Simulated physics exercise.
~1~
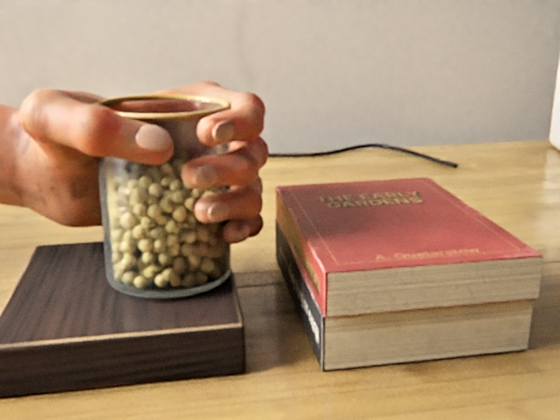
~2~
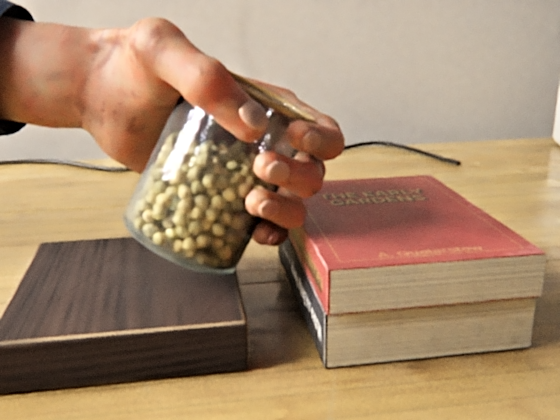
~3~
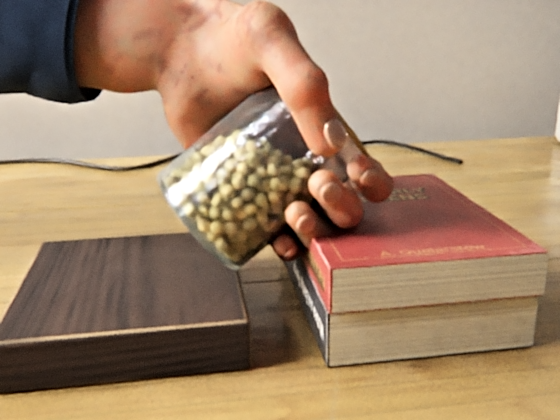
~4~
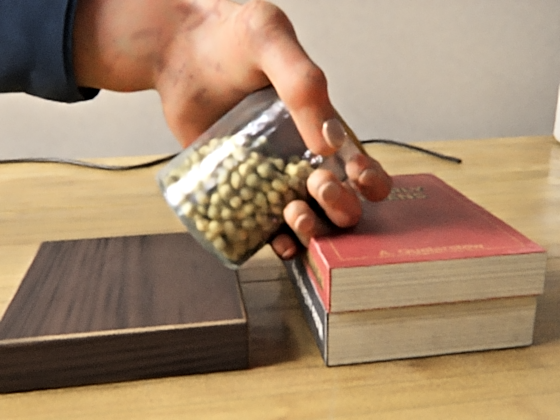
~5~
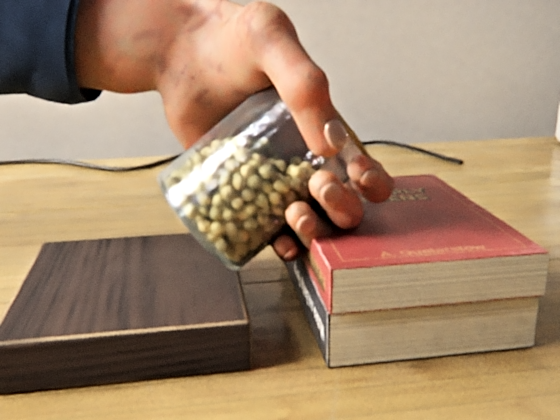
At the start, a hand holds an open glass jar of small, pale green, pea-like pieces upright on a dark wooden block, with a red book on top of another book to the right. The hand lifts the jar off the block and moves it to the right, tipping its mouth toward the books. It then tilts the jar further and brings it against the edge of the book pile. There the jar stays leaning, still held by the fingers. At the end, the pieces remain inside, and none have spilled onto the books or table.
